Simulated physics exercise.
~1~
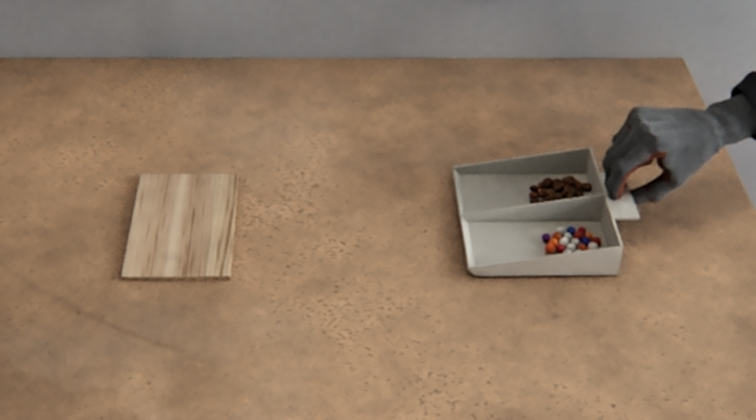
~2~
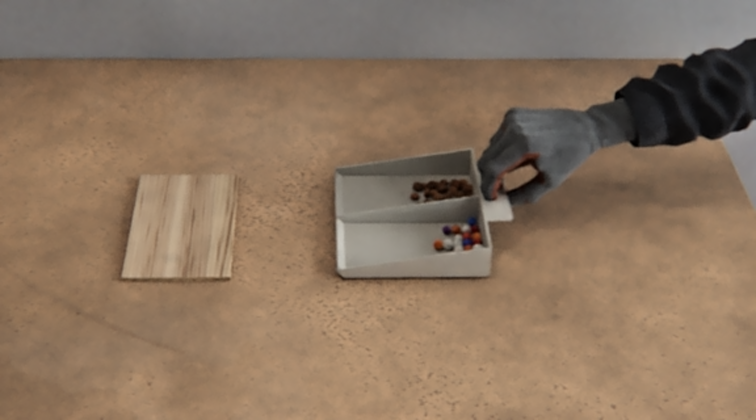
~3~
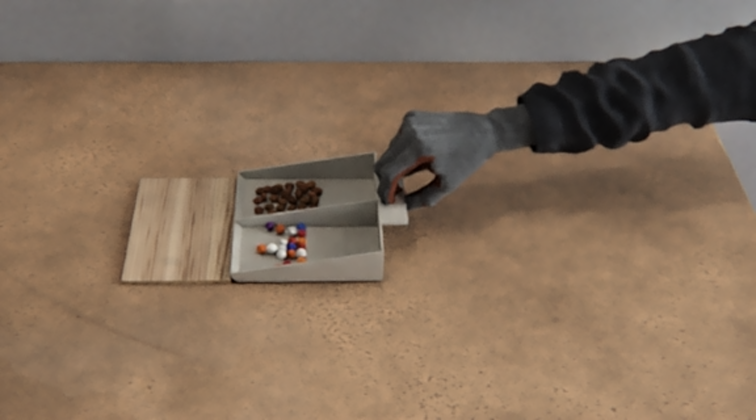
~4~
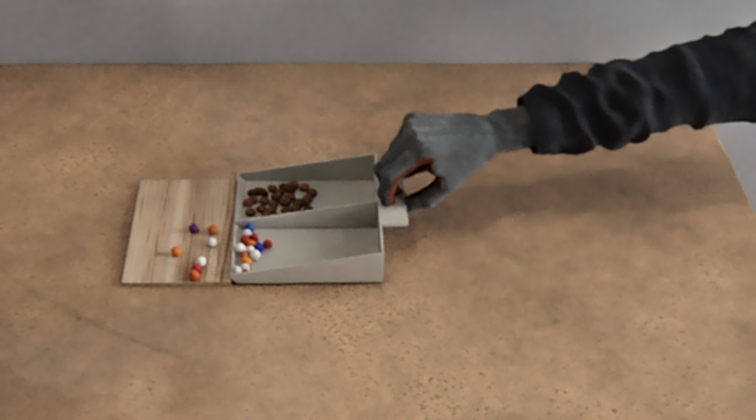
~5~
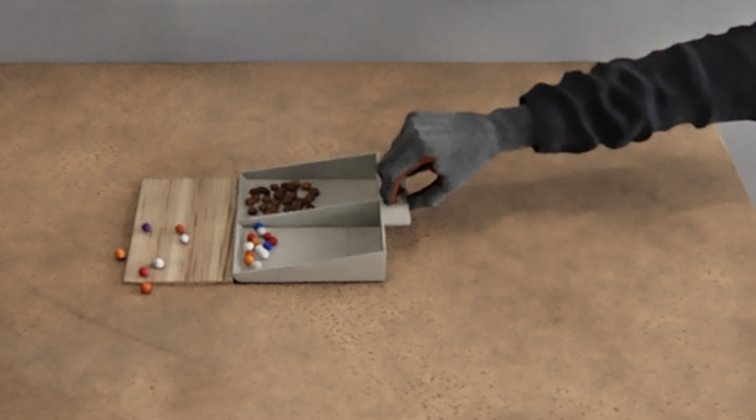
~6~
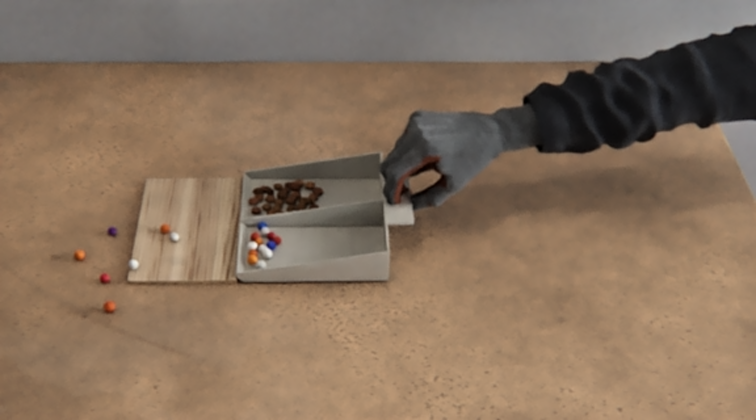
We see a gloved-looking grey hand slide a two-part tray of brown pieces and colourful beads left until it stops against a wooden board. Both groups shift forward, and several beads spill across the board, some rolling onto the counter, while the brown pieces stay inside.
